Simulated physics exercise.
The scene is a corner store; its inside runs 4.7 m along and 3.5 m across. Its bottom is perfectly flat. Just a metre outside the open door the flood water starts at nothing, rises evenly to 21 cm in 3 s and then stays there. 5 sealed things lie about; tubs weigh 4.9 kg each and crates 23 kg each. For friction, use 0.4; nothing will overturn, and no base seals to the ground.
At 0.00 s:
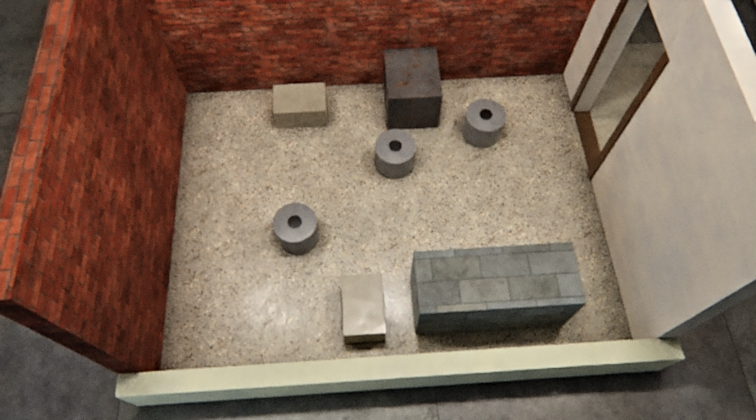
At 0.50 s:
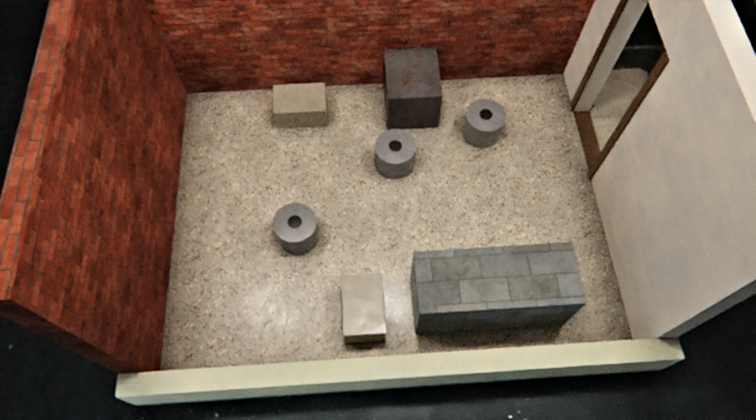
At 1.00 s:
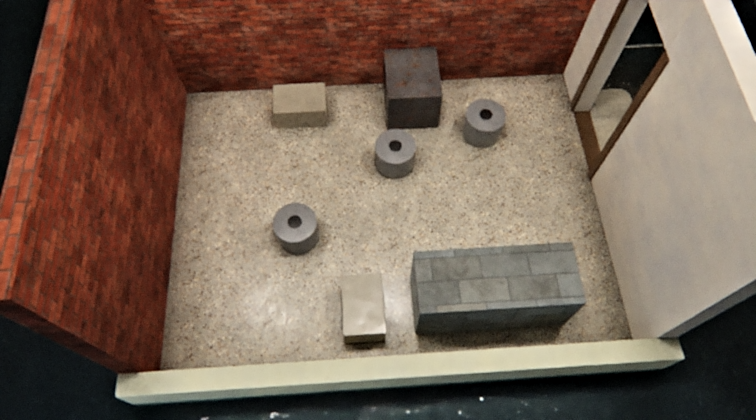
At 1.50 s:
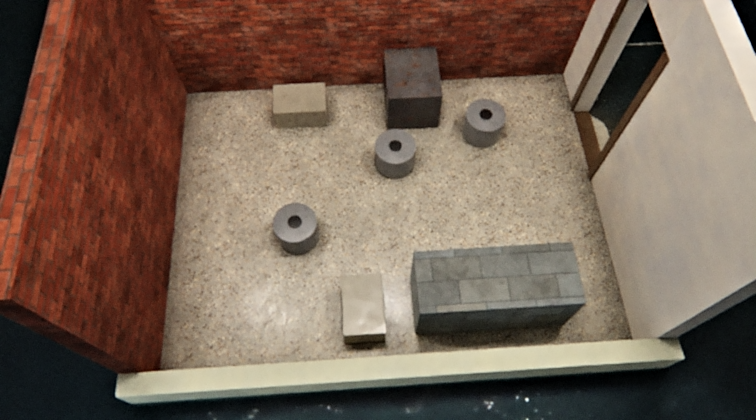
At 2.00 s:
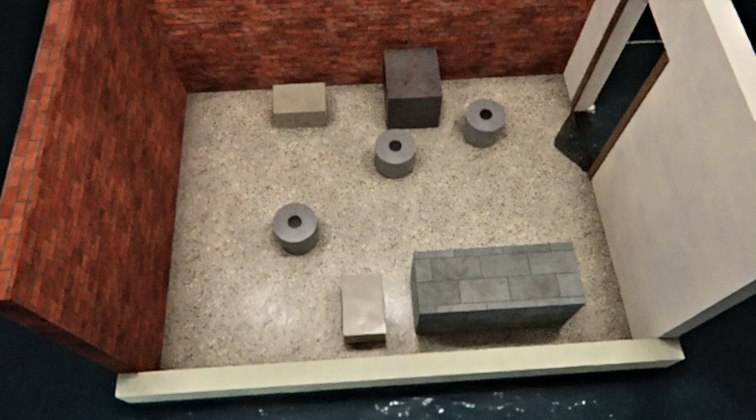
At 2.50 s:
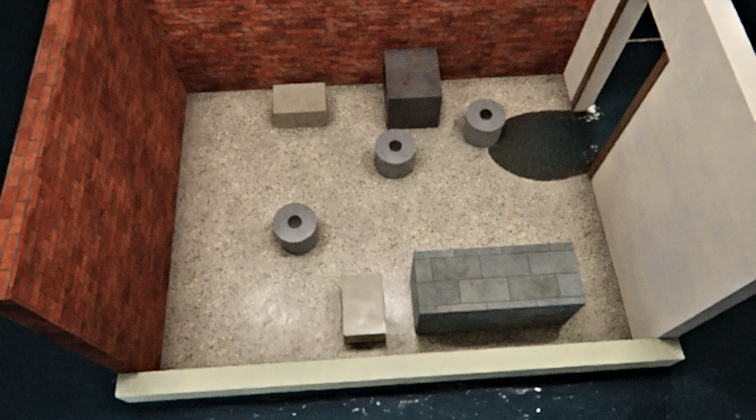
Dark water rose around the outside of a small brick-walled room, then crept in through the doorway on the right and spread across the speckled floor near a round grey tub, while nothing inside moved.
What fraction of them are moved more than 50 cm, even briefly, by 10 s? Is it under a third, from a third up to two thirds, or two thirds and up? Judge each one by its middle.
I would say from a third up to two thirds.
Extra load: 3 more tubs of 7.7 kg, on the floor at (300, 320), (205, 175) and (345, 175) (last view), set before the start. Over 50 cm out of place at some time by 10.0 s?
In the same order as the question: Not as far, farther, farther.
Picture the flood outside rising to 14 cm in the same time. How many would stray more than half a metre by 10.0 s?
You'd get 3 in that case.
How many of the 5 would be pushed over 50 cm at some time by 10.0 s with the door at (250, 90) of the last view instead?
3.
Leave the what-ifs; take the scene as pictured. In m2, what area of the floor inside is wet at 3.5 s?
Some 4.0 m2 of it.
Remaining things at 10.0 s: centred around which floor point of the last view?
Around (261, 213).
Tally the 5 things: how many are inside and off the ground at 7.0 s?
The count is 2.
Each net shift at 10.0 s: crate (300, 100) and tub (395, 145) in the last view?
0 cm, 200 cm.
After 3.5 s 0 of 5 are over 50 cm from their spots; 0 afloat.
After 4.5 s 0 of 5 are over 50 cm from their spots; 1 afloat.
After 7.0 s 3 of 5 are over 50 cm from their spots; 2 afloat.
After 10.0 s 3 of 5 are over 50 cm from their spots, and 3 have been at some point; 3 afloat.
